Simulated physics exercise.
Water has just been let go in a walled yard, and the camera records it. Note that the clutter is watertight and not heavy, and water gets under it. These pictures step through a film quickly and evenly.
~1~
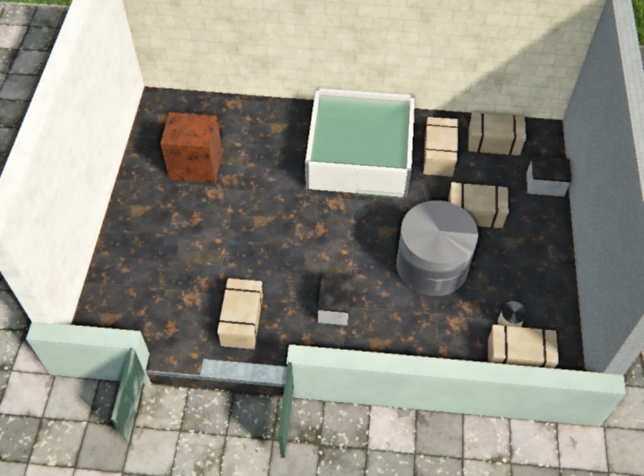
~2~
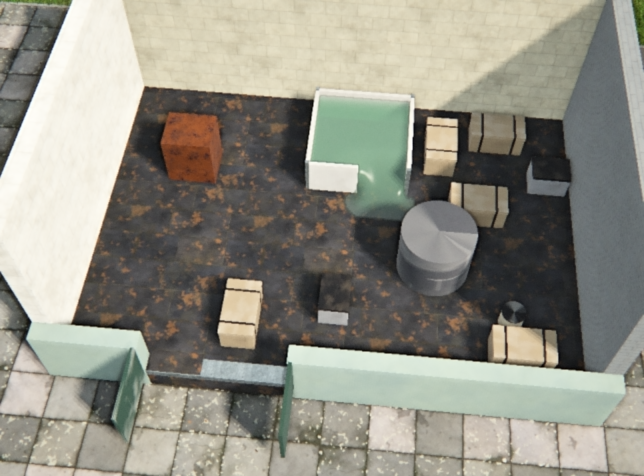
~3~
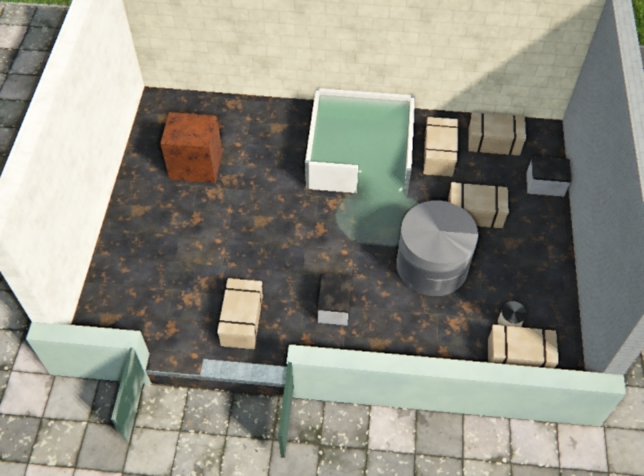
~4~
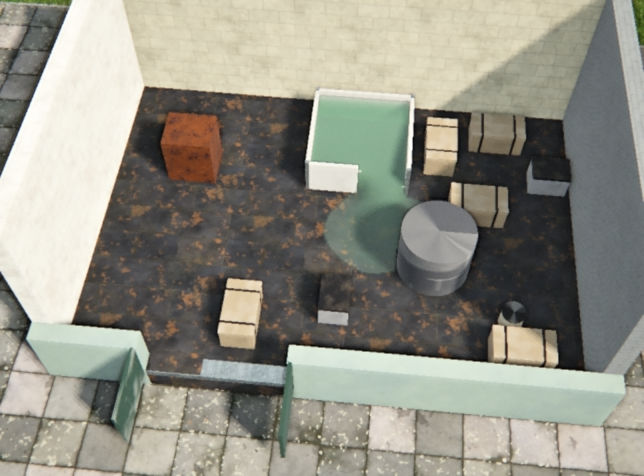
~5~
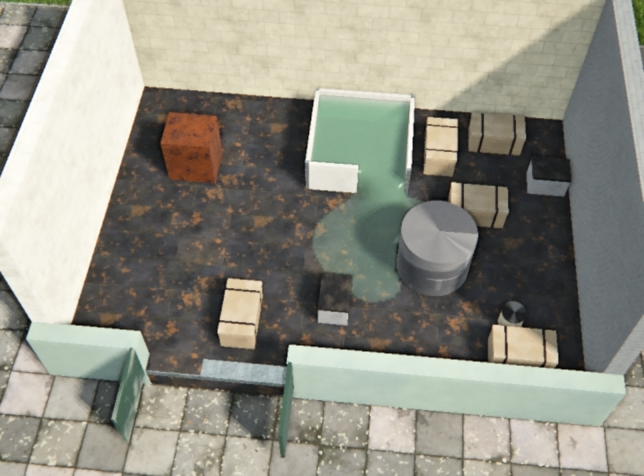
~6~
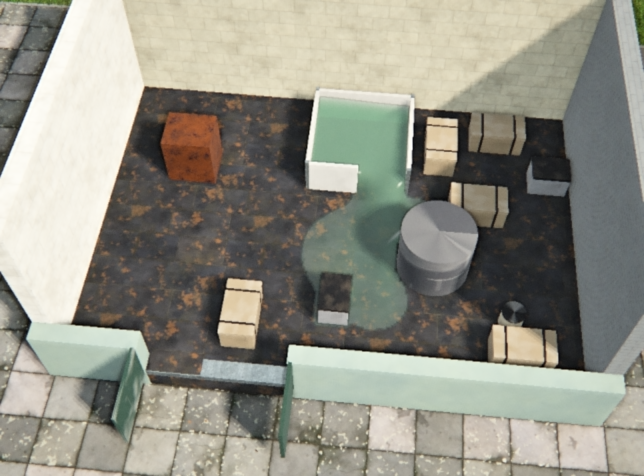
A walled yard holds still boxes as green water pours from a white tank and spreads around them.
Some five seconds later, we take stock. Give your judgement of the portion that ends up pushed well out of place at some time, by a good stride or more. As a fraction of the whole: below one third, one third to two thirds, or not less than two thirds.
The fraction is below one third.
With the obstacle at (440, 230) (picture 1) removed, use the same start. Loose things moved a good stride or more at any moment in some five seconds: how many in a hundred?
It comes out close to 40 percent.
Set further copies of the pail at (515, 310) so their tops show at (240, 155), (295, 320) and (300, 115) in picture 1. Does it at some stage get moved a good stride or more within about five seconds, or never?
Okay, in order the twins go nowhere much, a long way, nowhere much.
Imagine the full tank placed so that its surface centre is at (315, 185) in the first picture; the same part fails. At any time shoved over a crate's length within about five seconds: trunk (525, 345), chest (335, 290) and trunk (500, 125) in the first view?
First got that far, then got that far, then never got that far.
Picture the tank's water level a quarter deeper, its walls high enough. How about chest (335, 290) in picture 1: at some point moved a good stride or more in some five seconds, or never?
Covered the distance.
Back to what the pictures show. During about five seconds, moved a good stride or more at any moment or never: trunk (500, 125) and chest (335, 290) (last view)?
In the order asked: A lesser distance, then over that mark.
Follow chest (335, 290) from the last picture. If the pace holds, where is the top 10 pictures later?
Estimated position: Roughly (285, 331).
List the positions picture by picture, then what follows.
In the first frame, a trunk at (442, 138) rests on the ground; a trunk at (525, 344), on the bottom; 0 of 8 have shifted.
In the second frame, a trunk at (442, 138), on the bottom; a trunk at (525, 344) rests on the ground; 0 of 8 have shifted.
In the third frame, a trunk at (442, 138), on the bottom; a trunk at (525, 344), on the bottom; 0 of 8 have shifted.
In the fourth frame, a trunk at (442, 138) rests on the ground; a trunk at (525, 344) rests on the ground; 0 of 8 have shifted.
In the fifth frame, a trunk at (442, 138), on the bottom; a trunk at (525, 344) rests on the ground; 0 of 8 have shifted.
In the sixth frame, a trunk at (442, 138), on the bottom; a trunk at (525, 344), on the bottom; 0 of 8 have shifted.
A moment on, 0 of 8 are well off their spots; 0 afloat.
Next, 1 of 8 are well off their spots; 1 afloat.
Later, 1 of 8 are well off their spots; 0 afloat.
In the end, 1 of 8 are well off their spots, and 1 have been at some point; 1 afloat.
